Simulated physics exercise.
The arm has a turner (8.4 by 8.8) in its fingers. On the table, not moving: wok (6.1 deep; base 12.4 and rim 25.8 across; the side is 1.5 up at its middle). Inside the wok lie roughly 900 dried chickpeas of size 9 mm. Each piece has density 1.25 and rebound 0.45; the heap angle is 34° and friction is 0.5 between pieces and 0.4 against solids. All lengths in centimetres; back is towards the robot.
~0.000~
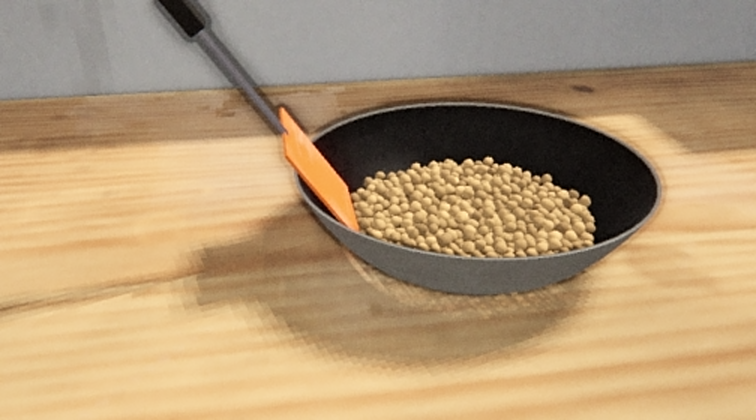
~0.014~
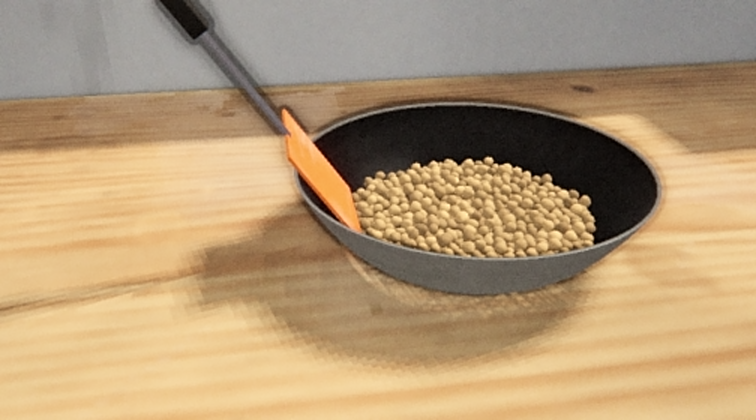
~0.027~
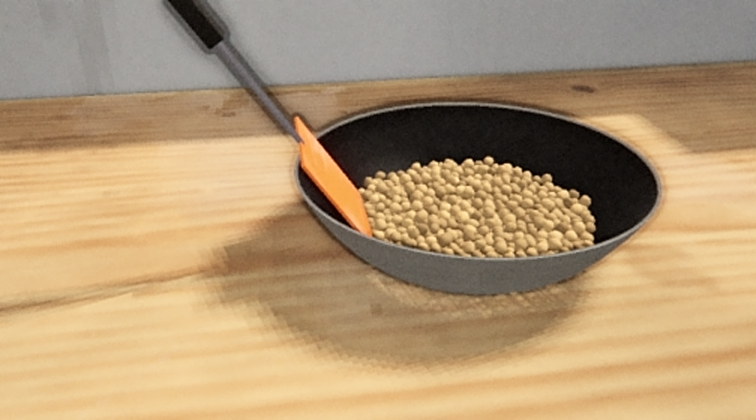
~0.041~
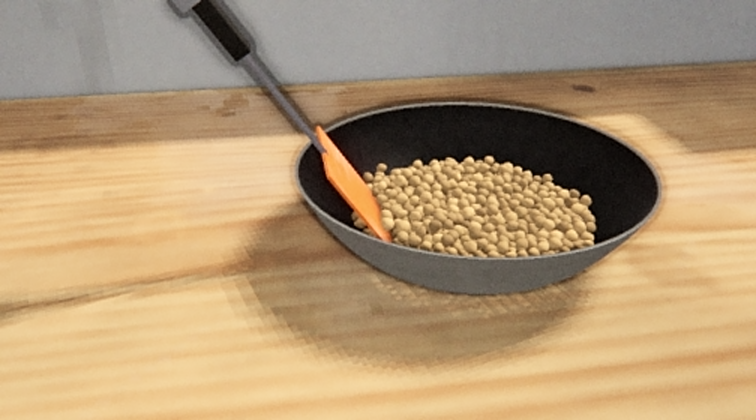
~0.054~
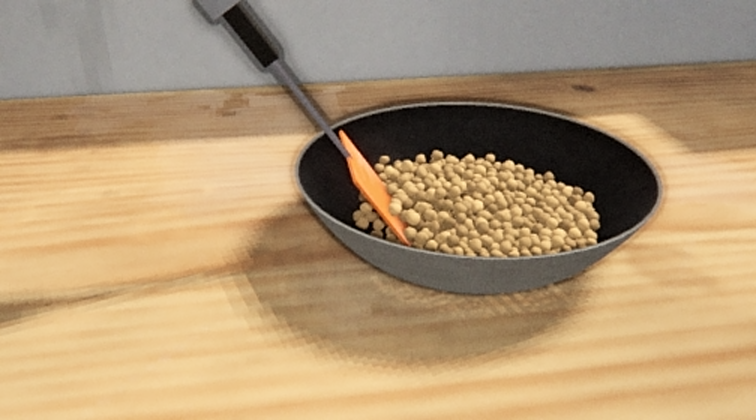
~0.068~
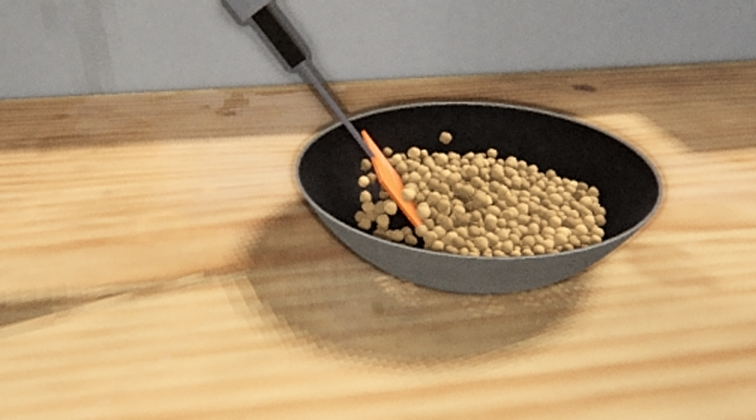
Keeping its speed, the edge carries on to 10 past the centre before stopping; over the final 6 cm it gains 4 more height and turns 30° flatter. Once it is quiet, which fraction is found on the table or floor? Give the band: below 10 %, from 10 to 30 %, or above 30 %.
Band: Above 30 %.
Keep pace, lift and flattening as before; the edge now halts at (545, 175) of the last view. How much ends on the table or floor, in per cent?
Roughly 15 per cent, I'd say.
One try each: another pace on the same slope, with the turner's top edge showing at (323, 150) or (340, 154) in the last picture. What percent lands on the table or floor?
That comes to about 20 and about 30 percent, in that order.
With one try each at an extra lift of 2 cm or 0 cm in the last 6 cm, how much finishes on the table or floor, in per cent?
Result: Approx. 40 % and 45 %, one try each.
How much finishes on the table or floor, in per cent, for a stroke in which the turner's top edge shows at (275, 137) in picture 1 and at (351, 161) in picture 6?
It works out to about 35 %, more or less.
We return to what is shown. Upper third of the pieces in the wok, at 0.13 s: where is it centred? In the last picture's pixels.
Near (542, 174).
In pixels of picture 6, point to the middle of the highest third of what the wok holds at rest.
Somewhere around (541, 198) in the last picture.
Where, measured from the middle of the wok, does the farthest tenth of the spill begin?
About 80 cm.
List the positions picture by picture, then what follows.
The first frame shows turner top edge at (283, 130), sloping 56°; upper third of the load around (470, 209), from x 355 to 590, top at y 160; 900 in the wok.
The second frame shows turner top edge at (286, 132), sloping 56°; upper third of the load around (470, 209), from x 355 to 590, top at y 160.
The third frame shows turner top edge at (299, 140), sloping 56°; upper third of the load around (470, 208), from x 355 to 590, top at y 160.
The fourth frame shows turner top edge at (322, 150), sloping 56°; upper third of the load around (468, 204), from x 355 to 590, top at y 160.
The fifth frame shows turner top edge at (347, 154), sloping 56°; upper third of the load around (468, 198), from x 360 to 595, top at y 155.
The sixth frame shows turner top edge at (371, 154), sloping 56°; upper third of the load around (471, 194), from x 360 to 600, top at y 140; 900 in the wok.
After 0.10 s, sloping 56°, highest piece 10 above the table; 900 in the wok.
After 0.13 s, sloping 49°, highest piece 12 above the table; 898 in the wok, 2 on the blade or in flight.
After 0.35 s, sloping 26°, highest piece 25 above the table; 559 in the wok, 50 on the table or floor, 291 on the blade or in flight.
After 1.40 s, sloping 26°, highest piece 5 above the table; 559 in the wok, 341 on the table or floor.
At rest, 559 in the wok, 341 on the table or floor. That is 38 % on the table or floor.
